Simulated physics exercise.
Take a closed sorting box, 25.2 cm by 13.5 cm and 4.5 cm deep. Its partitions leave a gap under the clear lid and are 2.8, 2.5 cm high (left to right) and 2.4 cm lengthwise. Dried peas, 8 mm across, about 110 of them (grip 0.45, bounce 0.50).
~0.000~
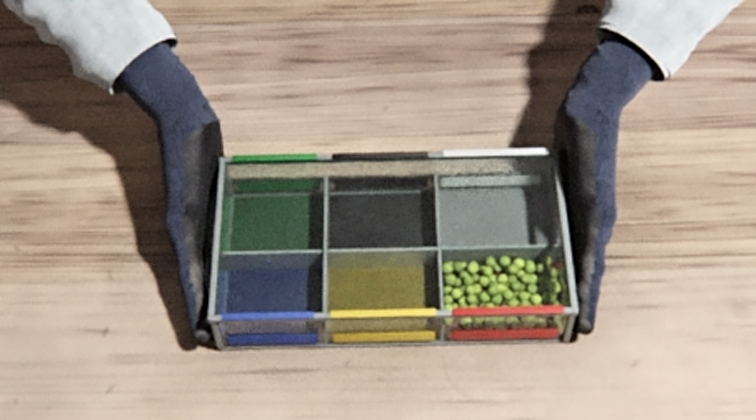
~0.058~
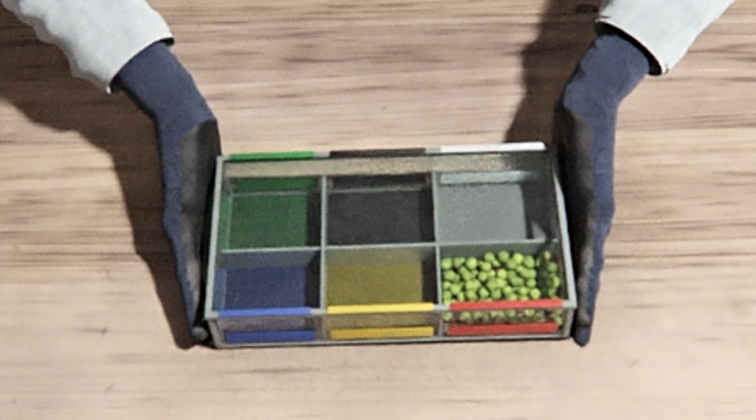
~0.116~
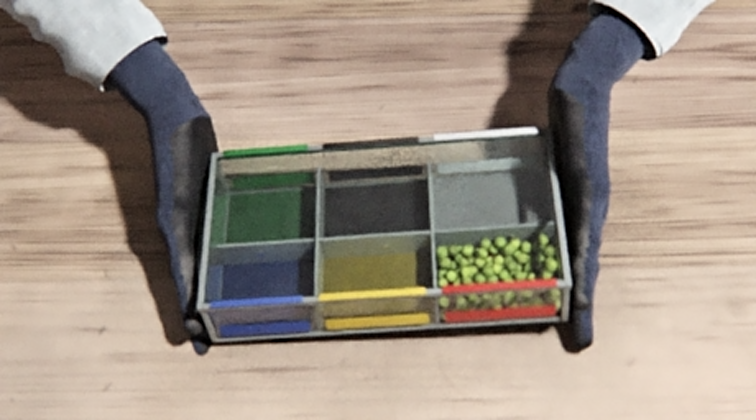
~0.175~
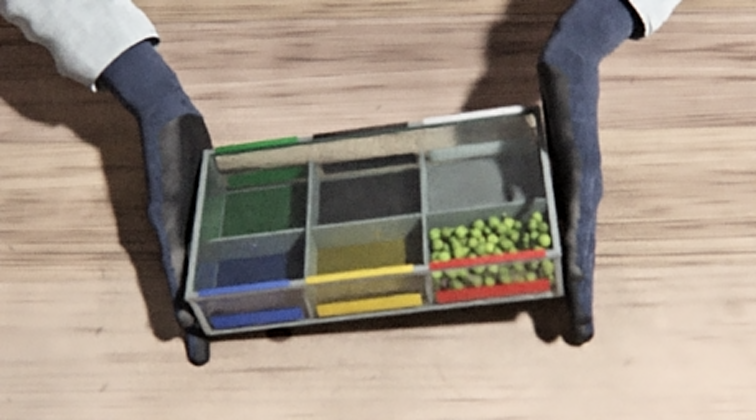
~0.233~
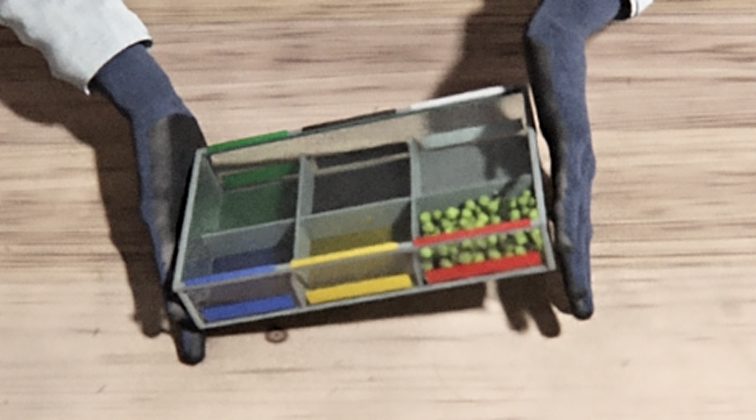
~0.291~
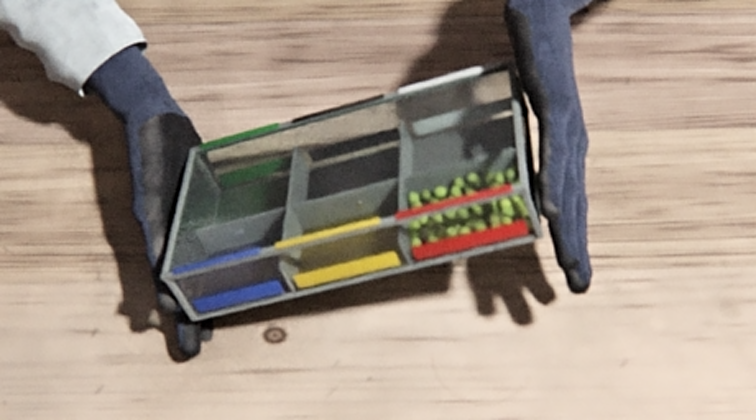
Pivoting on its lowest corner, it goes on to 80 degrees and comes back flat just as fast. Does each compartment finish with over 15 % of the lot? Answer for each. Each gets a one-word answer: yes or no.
My answers are red yes, blue no, green yes, yellow no, white no, black yes.
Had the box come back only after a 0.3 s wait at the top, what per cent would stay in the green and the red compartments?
In per cent: Green 35, red 30.
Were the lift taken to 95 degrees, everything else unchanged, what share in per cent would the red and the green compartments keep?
In per cent, red gets 10 and green gets 55.
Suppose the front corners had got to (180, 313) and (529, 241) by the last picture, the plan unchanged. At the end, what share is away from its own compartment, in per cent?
It comes to around 40 per cent in that case.
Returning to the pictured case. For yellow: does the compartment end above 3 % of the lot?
As for yellow, indeed so.
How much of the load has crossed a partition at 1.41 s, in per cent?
Close to 75 in a hundred.
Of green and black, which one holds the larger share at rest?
Black.
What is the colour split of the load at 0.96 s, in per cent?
Red 70 %, blue 0 %, green 5 %, yellow 5 %, white 5 %, black 15 %.
Then, at 0.96 s, tilt 78 degrees; red 70 %, green 5 %, yellow 5 %, white 5 %, black 15 %.
After 1.41 s, tilt 32 degrees; red 25 %, green 25 %, yellow 5 %, black 45 %.
After 1.93 s, tilt 0 degrees; red 25 %, green 25 %, yellow 5 %, black 45 %.
In the end, at 2.4 s, red 25 %, blue 0 %, green 20 %, yellow 5 %, white 0 %, black 45 %.
